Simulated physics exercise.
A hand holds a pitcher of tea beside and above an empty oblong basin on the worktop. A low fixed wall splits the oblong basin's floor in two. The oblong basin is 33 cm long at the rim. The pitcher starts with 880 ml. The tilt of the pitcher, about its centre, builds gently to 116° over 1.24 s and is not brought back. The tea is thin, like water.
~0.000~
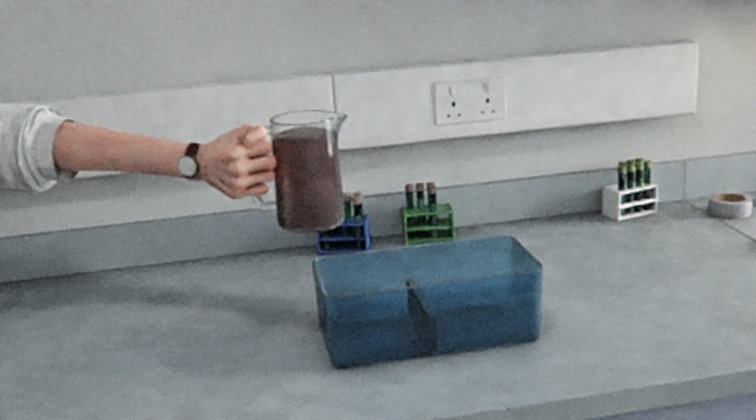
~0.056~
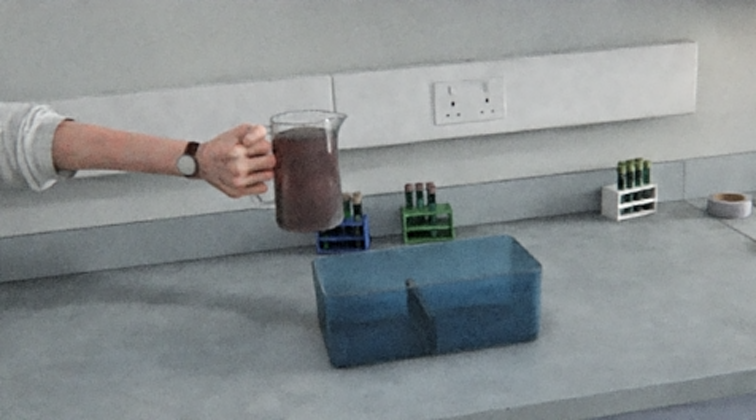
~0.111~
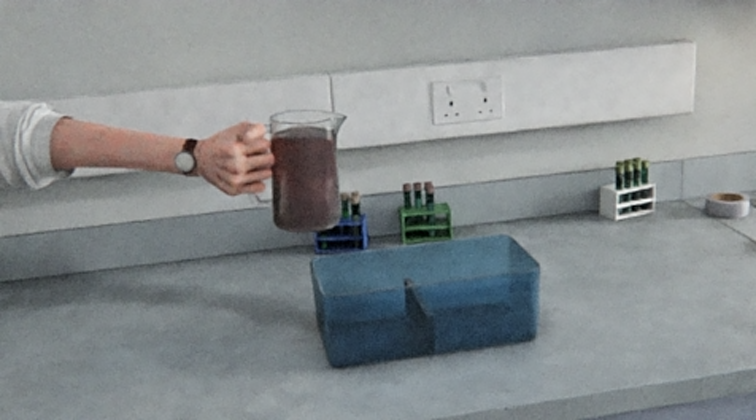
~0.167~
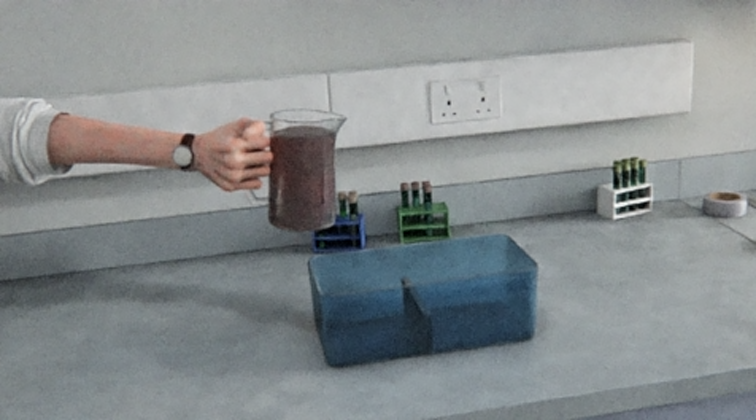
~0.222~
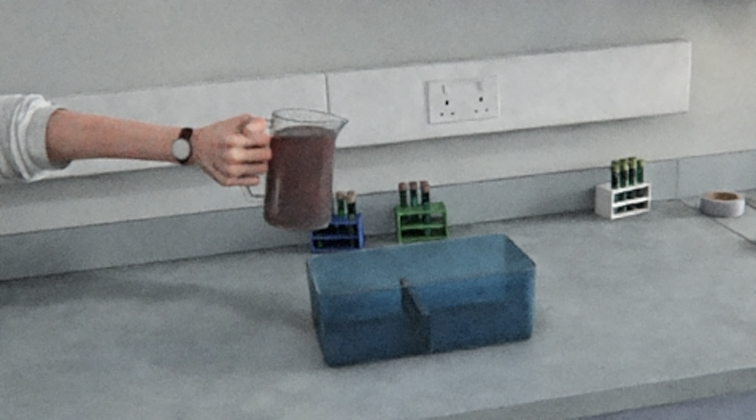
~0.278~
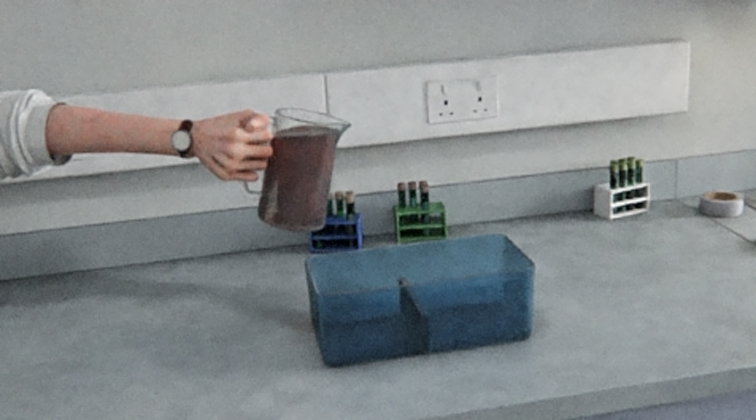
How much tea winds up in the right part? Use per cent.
About 46 per cent.
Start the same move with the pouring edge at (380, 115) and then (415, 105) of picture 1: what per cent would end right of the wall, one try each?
In turn about 95 and 95 per cent.
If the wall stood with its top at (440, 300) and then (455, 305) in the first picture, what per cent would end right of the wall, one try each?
In turn about 10 and 5 per cent.
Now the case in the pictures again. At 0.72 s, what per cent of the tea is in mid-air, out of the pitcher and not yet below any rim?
Some 10 per cent.
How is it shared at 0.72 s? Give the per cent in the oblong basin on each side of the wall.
Left about 0, right about 2.
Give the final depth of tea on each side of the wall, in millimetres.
Left about 20 mm, right about 16 mm.
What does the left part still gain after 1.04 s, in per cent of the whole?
About 40 per cent.
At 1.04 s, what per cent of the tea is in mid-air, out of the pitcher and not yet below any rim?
About 22 per cent.
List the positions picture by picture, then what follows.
The first picture shows tilt 0°; pouring edge (347, 114); surface from (273, 136) to (335, 130); the oblong basin's rim runs from (318, 279) to (527, 252); the wall's top is at (421, 297).
The second picture shows tilt 1°; pouring edge (347, 115); surface from (273, 135) to (335, 130).
The third picture shows tilt 2°; pouring edge (347, 115); surface from (272, 135) to (334, 130).
The fourth picture shows tilt 5°; pouring edge (347, 117); surface from (271, 134) to (334, 129).
The fifth picture shows tilt 9°; pouring edge (348, 120); surface from (272, 136) to (335, 130).
The sixth picture shows tilt 14°; pouring edge (351, 124); surface from (270, 152) to (338, 130).
Then, 0.72 s in, the tilt is 72° and 87 per cent is still to pour, 0 is left of the wall and 2 right of it.
Then, 1.04 s in, the tilt is 109° and 35 per cent is still to pour, 12 is left of the wall and 31 right of it.
Then, 1.37 s in, the tilt is 116° and 1 per cent is still to pour, 48 is left of the wall and 46 right of it.
Then, 1.74 s in, the tilt is 116° and 0 per cent is still to pour, 52 is left of the wall and 46 right of it.
Finally, 52 per cent lies left of the wall, 46 right of it and 2 outside.
